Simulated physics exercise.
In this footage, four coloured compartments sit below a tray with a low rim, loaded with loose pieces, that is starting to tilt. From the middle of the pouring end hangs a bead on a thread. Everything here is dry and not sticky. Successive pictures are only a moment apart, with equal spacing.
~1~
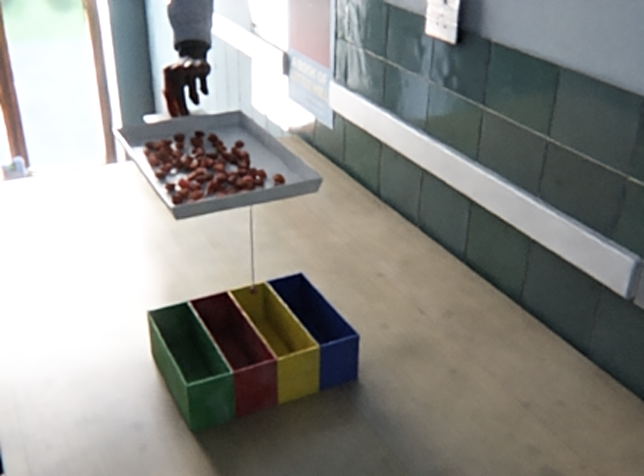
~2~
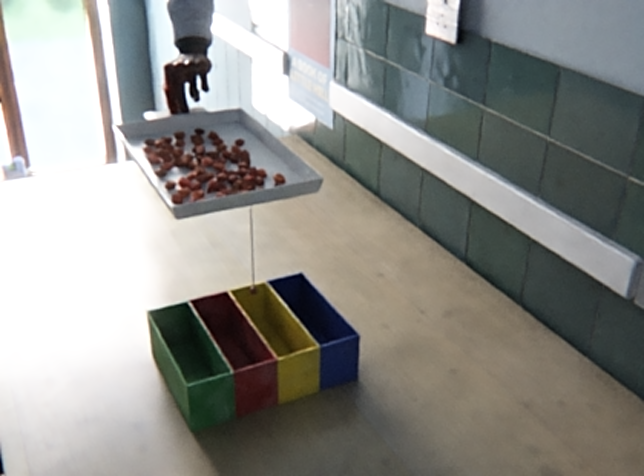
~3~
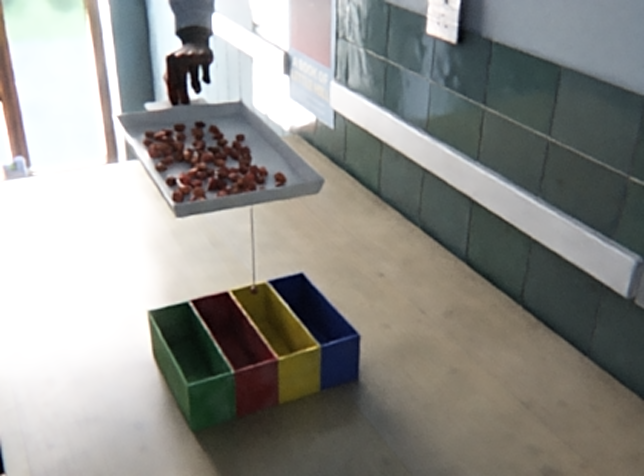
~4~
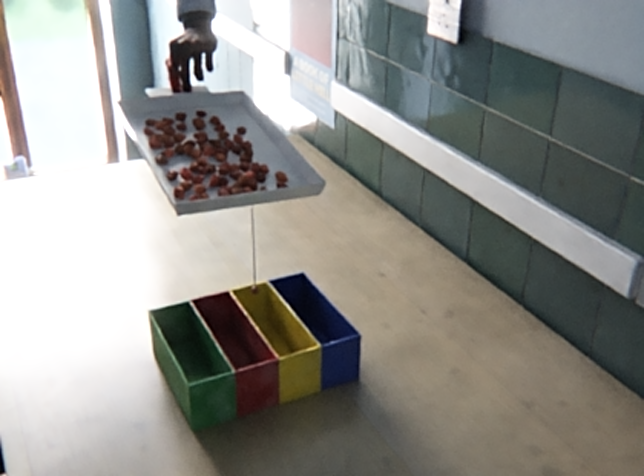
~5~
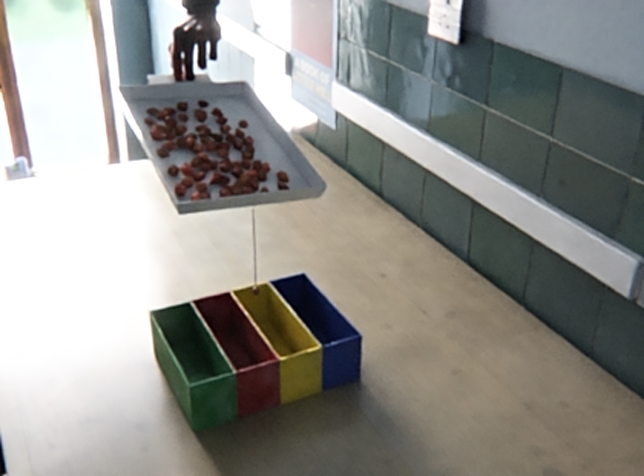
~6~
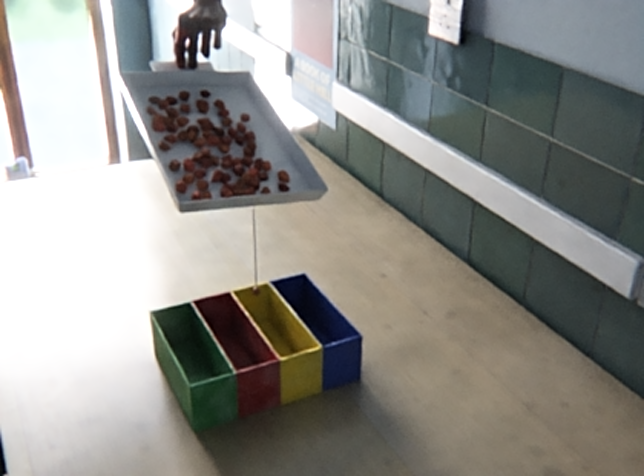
A dark hand in a grey sleeve reaches in at the far end of a pale tray, seen from above on a sunlit counter beside green wall tiles. Reddish-brown pieces lie scattered on the tray, a bead hangs from its near edge, and green, red, yellow and blue compartments sit below. The hand rises, lifting the far end so the tray gradually tilts toward the viewer, while the camera barely moves.
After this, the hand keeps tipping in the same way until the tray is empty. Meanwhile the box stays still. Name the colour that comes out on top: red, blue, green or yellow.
Blue comes out on top.
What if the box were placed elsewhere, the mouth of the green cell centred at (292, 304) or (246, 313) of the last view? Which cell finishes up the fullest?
The red cell, then the cell in yellow.
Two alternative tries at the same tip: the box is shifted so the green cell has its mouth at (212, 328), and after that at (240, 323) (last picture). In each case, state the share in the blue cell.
It would be roughly 50 per cent, followed by roughly 20 per cent.
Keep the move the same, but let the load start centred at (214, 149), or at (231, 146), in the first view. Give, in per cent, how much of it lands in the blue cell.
Some 40 and then some 40 per cent.
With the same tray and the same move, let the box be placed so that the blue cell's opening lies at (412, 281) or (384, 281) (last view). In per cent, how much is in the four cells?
Roughly 90 per cent the first time and 100 per cent the second.
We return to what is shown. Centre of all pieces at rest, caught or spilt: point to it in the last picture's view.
I'd place the middle at about (322, 342).
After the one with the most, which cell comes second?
Ranked second: That yellow cell.
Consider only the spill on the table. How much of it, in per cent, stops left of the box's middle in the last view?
Estimate: Roughly 0 %.
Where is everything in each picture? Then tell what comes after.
Corners of the pouring end at (175, 204) and (318, 176), level; middle of the load at (219, 168), bits of crushed brick; bead on its thread at (254, 291); green cell at (211, 398); red cell at (256, 384); yellow cell at (298, 371); blue cell at (339, 358), in the first picture.
Corners of the pouring end at (175, 204) and (318, 177), level; middle of the load at (219, 167), in the second picture.
Corners of the pouring end at (176, 202) and (319, 178), tipped barely, lowest at the right corner; middle of the load at (220, 163), in the third picture.
Corners of the pouring end at (178, 201) and (321, 181), tipped a little, lowest at the right corner; middle of the load at (221, 158), in the fourth picture.
Corners of the pouring end at (180, 200) and (322, 184), tipped a little, lowest at the right corner; middle of the load at (222, 153), in the fifth picture.
Corners of the pouring end at (182, 199) and (323, 186), tipped clearly, lowest at the right corner; middle of the load at (224, 149); green cell at (214, 398); red cell at (259, 384); yellow cell at (301, 371); blue cell at (342, 359), in the sixth picture.
Soon, tray tipped steeply; nearly all on the tray; a stray few falling or outside the box.
A while on, tray tipped right over; about a third on the tray; about a quarter in the blue cell; a small part in the yellow cell; about a third falling or outside the box.
Towards the end, tray tipped past a quarter turn; about half in the blue cell; a small part in the yellow cell; about a third falling or outside the box.
Finally, tray tipped past a quarter turn; about half in the blue cell; a small part in the yellow cell; none in the green cell; none in the red cell; about a third outside the box.
